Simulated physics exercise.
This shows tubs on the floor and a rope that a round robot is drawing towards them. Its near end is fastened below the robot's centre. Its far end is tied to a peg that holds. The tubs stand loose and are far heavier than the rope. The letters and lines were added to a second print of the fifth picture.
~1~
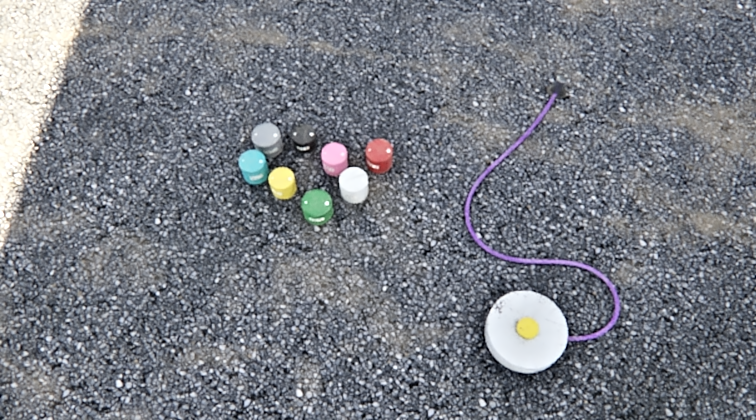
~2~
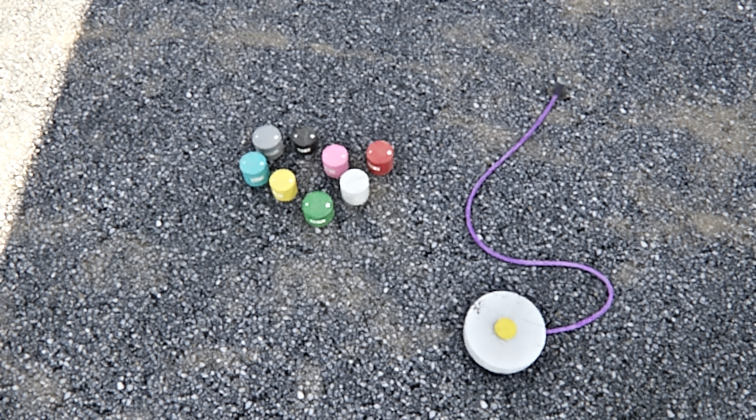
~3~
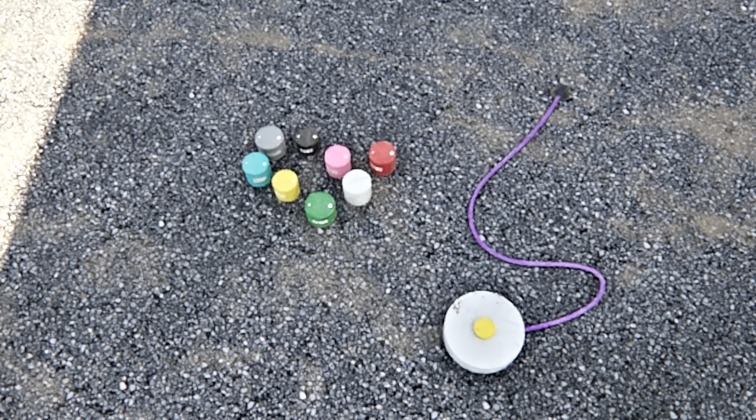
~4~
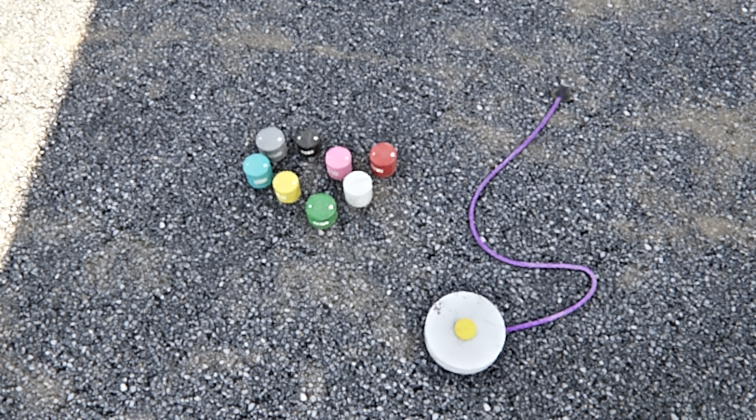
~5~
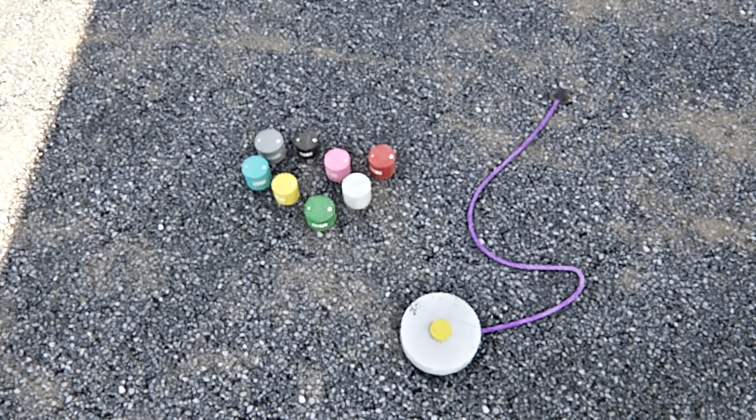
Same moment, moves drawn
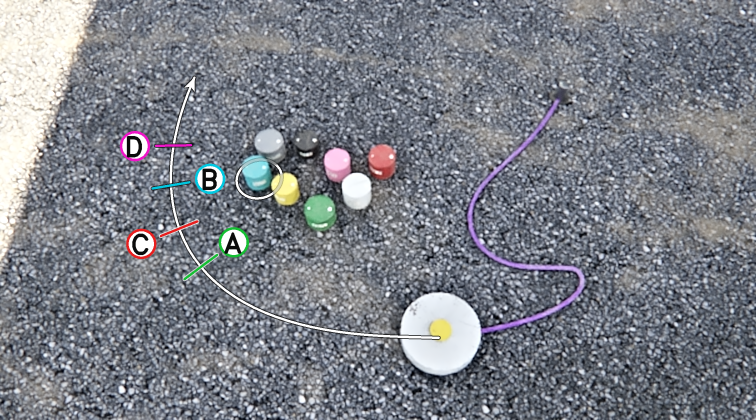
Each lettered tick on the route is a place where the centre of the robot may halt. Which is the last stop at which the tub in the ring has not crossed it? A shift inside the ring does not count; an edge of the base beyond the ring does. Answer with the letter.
The farthest safe stop is D.
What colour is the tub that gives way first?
Green.
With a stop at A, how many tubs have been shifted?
The count is none.
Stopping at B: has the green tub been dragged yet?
No.
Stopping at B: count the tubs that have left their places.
The count is none.
On the marked copy, A at (201, 267); B at (171, 185); C at (179, 229); D at (174, 146); the ring at (259, 179); the route from (439, 338) via (201, 267) to (194, 77).
Following D. Soon after the start, robot (286, 317); turquoise tub (257, 173).
Later, robot (182, 237); turquoise tub (257, 173).
In the end, robot (170, 139); green tub (319, 197); turquoise tub (257, 173); the turquoise tub is still in its ring.
As for the rest, A is safe but short; B is safe but short; C is safe but short.
